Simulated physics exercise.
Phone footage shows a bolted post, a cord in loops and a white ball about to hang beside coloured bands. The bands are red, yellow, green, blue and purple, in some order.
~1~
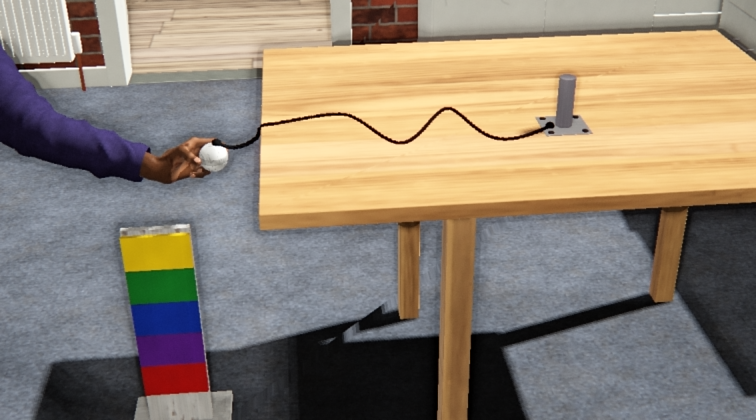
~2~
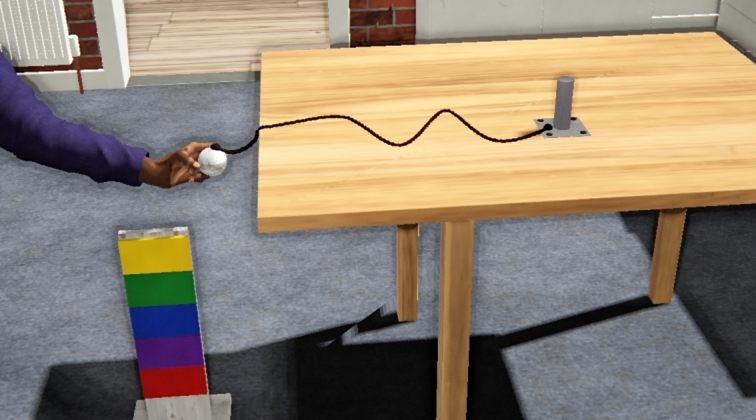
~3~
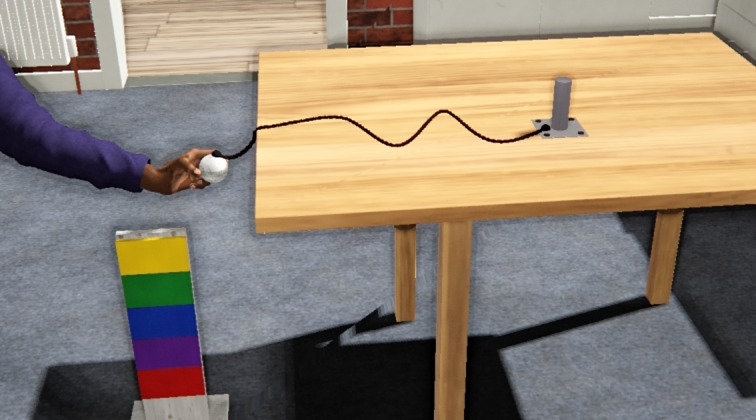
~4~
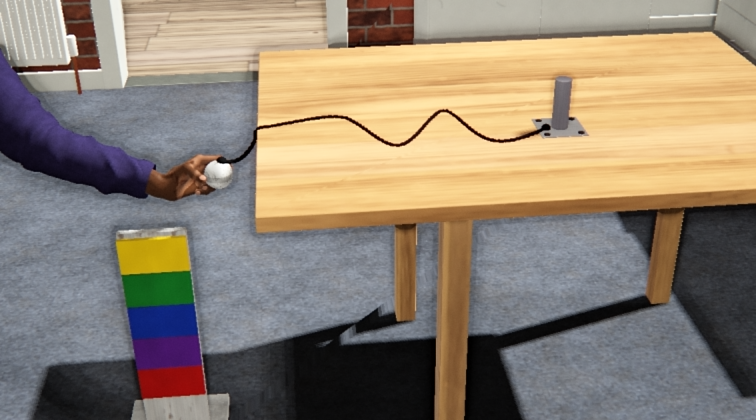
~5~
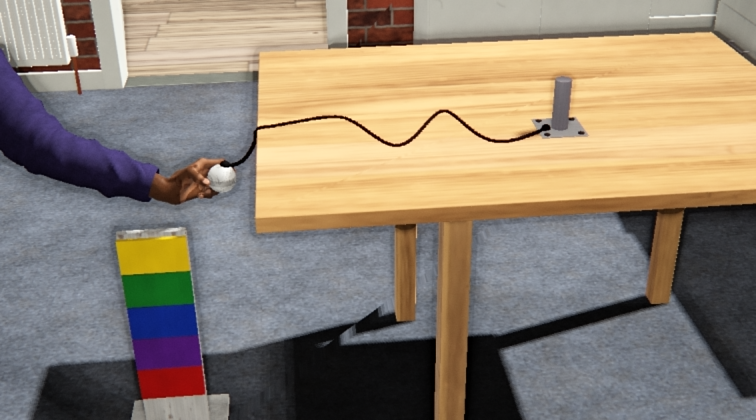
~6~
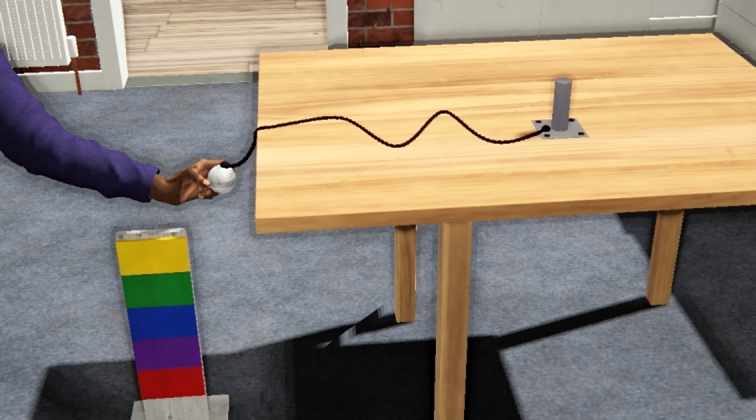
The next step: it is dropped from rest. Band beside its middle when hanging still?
Blue.
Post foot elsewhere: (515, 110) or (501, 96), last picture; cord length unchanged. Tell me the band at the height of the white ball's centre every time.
Purple; purple.
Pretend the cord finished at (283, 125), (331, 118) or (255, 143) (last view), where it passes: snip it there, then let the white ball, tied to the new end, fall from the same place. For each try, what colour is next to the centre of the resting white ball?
The bands would be yellow, none, it hangs higher and green, in that order.
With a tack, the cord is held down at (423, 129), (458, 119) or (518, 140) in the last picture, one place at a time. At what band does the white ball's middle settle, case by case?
Going through them one at a time, the answers are yellow; green; blue.
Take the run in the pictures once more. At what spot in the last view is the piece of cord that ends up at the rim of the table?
That spot is near (374, 137).
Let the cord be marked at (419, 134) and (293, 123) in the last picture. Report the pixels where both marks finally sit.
First point (329, 130), second point (264, 228).
A little later, ball near (249, 288); level with green.
Next, ball near (288, 313); level with blue.
Later still, ball near (264, 316); level with blue.
When it is over, ball near (268, 317); level with blue. Its centre hangs level with the blue band.
